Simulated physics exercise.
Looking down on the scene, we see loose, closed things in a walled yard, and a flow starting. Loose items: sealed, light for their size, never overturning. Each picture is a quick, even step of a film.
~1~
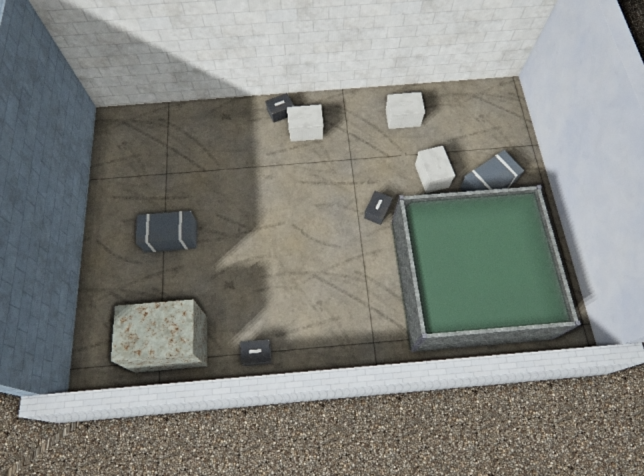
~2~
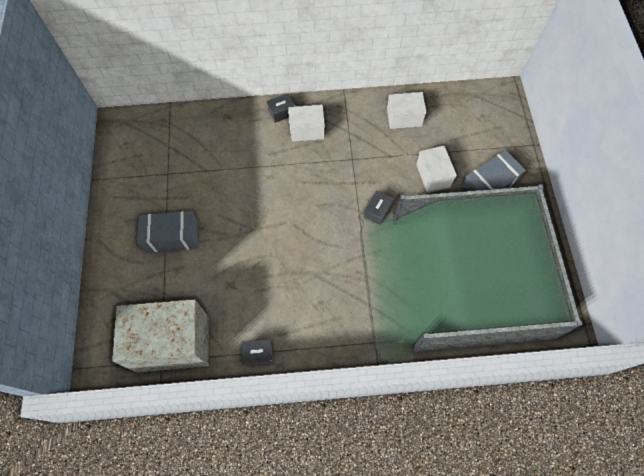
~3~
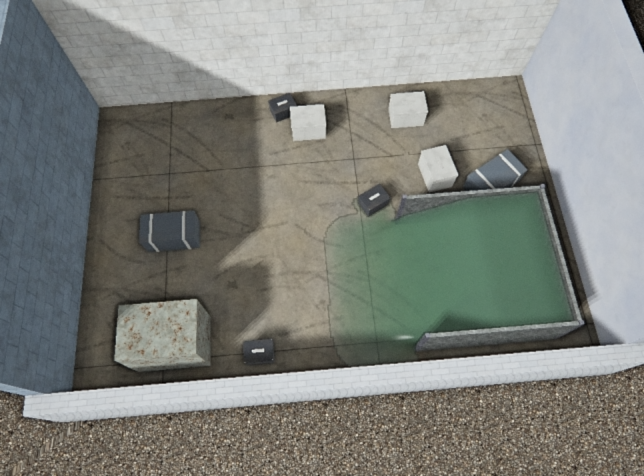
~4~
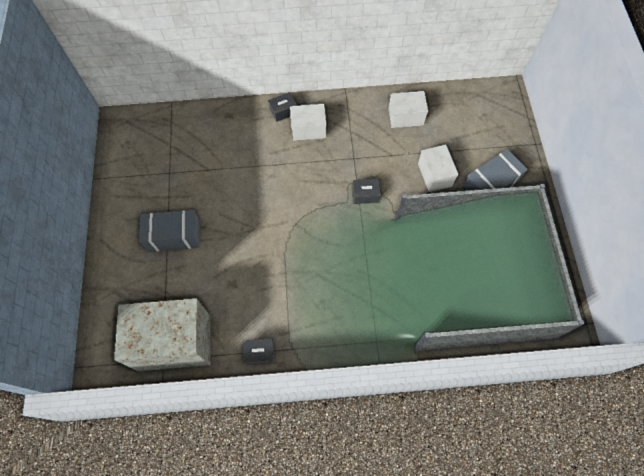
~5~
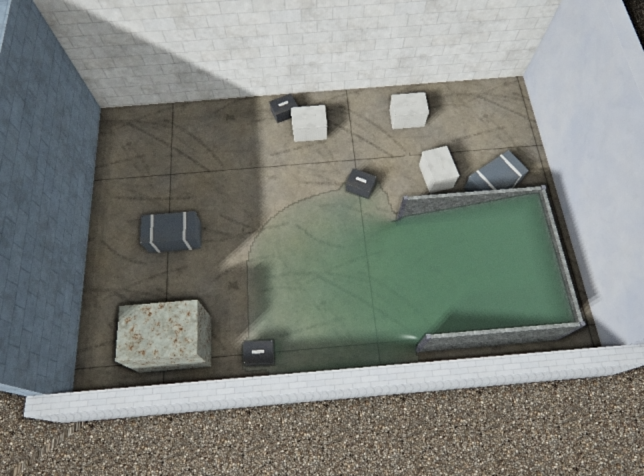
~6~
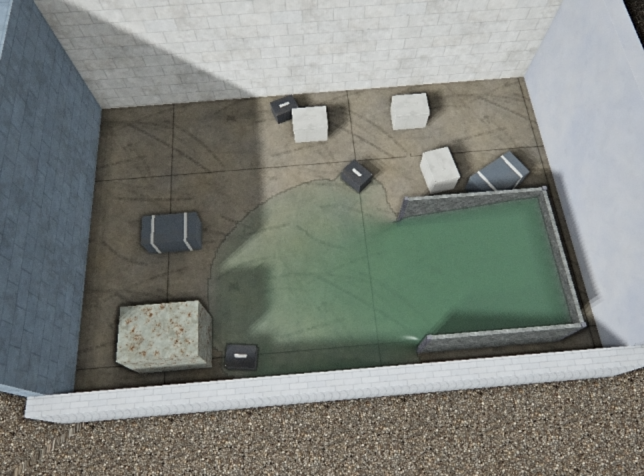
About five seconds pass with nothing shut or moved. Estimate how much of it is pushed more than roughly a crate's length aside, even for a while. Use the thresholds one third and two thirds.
I'd put it between one third and two thirds.
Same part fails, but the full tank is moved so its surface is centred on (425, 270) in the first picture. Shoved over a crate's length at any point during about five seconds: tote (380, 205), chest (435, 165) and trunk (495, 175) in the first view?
In turn: Under that mark, under that mark, under that mark.
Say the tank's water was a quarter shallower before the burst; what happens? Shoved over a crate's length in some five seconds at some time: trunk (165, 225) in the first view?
My call: Pushed that far.
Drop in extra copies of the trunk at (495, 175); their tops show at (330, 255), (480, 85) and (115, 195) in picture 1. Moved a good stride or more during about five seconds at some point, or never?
Going by the order given: Travels that far, stays in place, travels that far.
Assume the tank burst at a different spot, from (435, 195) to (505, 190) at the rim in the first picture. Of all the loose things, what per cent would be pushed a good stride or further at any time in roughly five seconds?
My estimate is some 60 per cent of them.
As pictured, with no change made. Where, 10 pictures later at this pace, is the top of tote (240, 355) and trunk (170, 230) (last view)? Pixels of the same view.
(216, 364) and (106, 207).
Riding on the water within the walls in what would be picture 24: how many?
Exactly 2.
A moment on, 2 of 8 are well off their spots; 1 afloat.
Next, 3 of 8 are well off their spots; 2 afloat.
Later, 3 of 8 are well off their spots; 2 afloat.
In the end, 5 of 8 are well off their spots, and 5 have been at some point; 4 afloat.
